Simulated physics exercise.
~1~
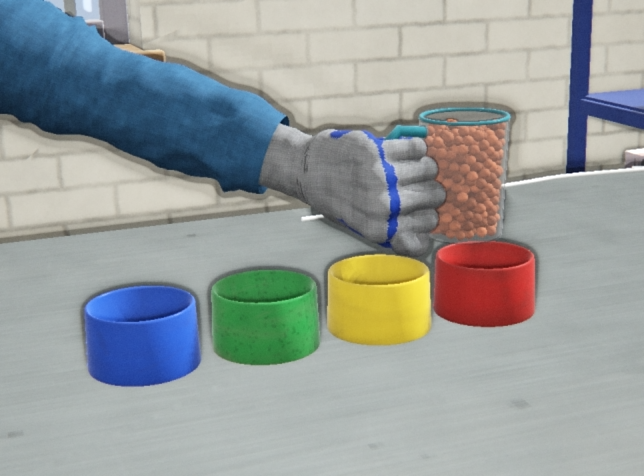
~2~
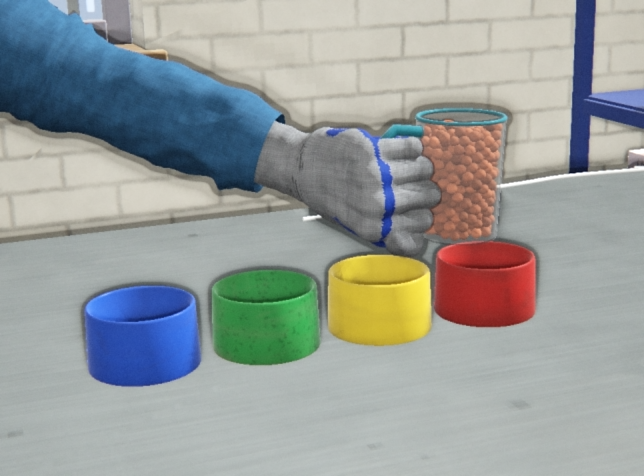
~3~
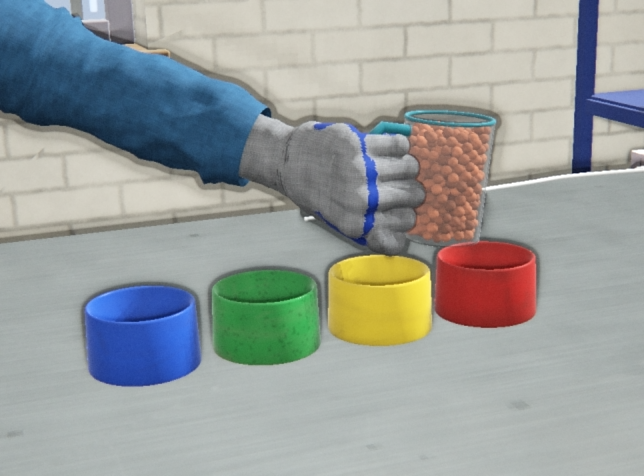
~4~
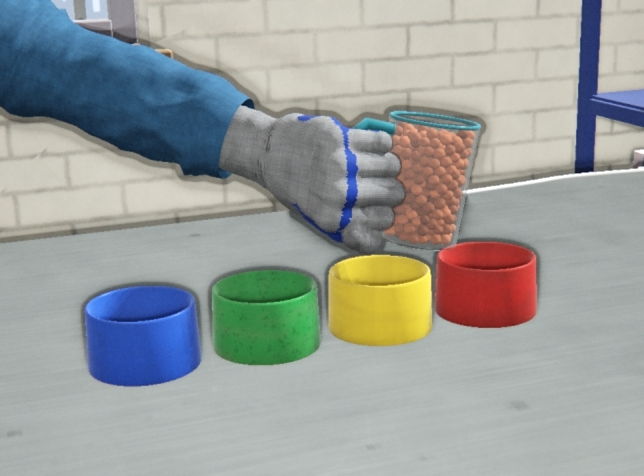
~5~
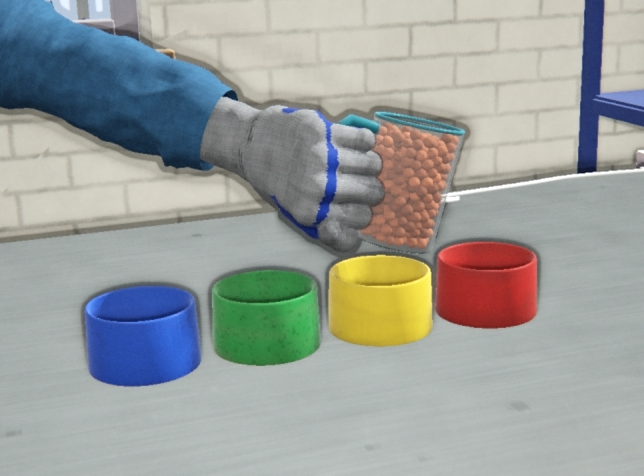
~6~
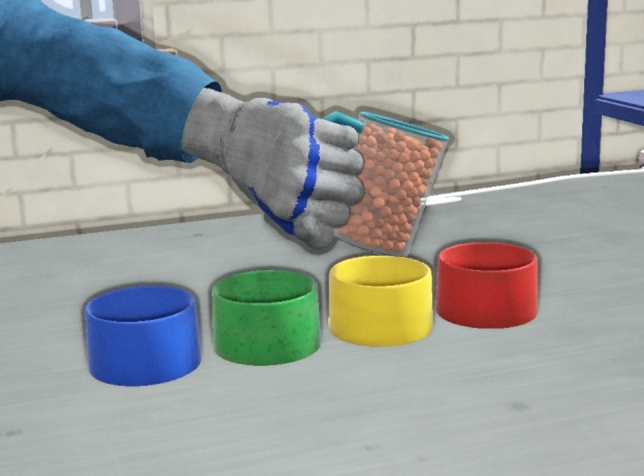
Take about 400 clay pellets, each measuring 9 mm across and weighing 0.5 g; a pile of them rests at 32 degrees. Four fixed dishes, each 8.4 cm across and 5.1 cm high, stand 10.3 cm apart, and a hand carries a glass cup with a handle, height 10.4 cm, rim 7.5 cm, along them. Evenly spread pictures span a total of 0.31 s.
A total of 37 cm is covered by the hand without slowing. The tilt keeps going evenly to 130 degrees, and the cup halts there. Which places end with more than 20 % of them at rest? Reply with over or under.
Red under, blue over, green under, yellow under, counter over.
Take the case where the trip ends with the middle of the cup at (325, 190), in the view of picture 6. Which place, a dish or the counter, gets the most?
That'd be yellow, it takes the most.
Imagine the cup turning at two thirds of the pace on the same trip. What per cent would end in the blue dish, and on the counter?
Then the blue dish would get 80 and the counter 20.
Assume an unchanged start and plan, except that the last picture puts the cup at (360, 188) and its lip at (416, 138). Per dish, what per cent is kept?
Per cent kept: Red 0; blue 70; green 0; yellow 0.
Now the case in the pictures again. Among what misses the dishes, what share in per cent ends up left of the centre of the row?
100 percent.
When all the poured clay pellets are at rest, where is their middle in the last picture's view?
Centre at rest, approx.: (127, 341) px.
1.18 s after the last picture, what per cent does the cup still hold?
Close to 90 % of the load.
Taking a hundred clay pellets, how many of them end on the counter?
Estimate: Close to 30 %.
Then, 0.71 s after the last picture, tilt 71 degrees; cup holds 100 %.
Then, 1.18 s after the last picture, tilt 106 degrees; cup holds 90 %, blue 10 %.
Then, 1.72 s after the last picture, tilt 130 degrees; cup holds 0 %, blue 70 %.
In the end, red 0 %, blue 70 %, green 0 %, yellow 0 %, counter 30 %.
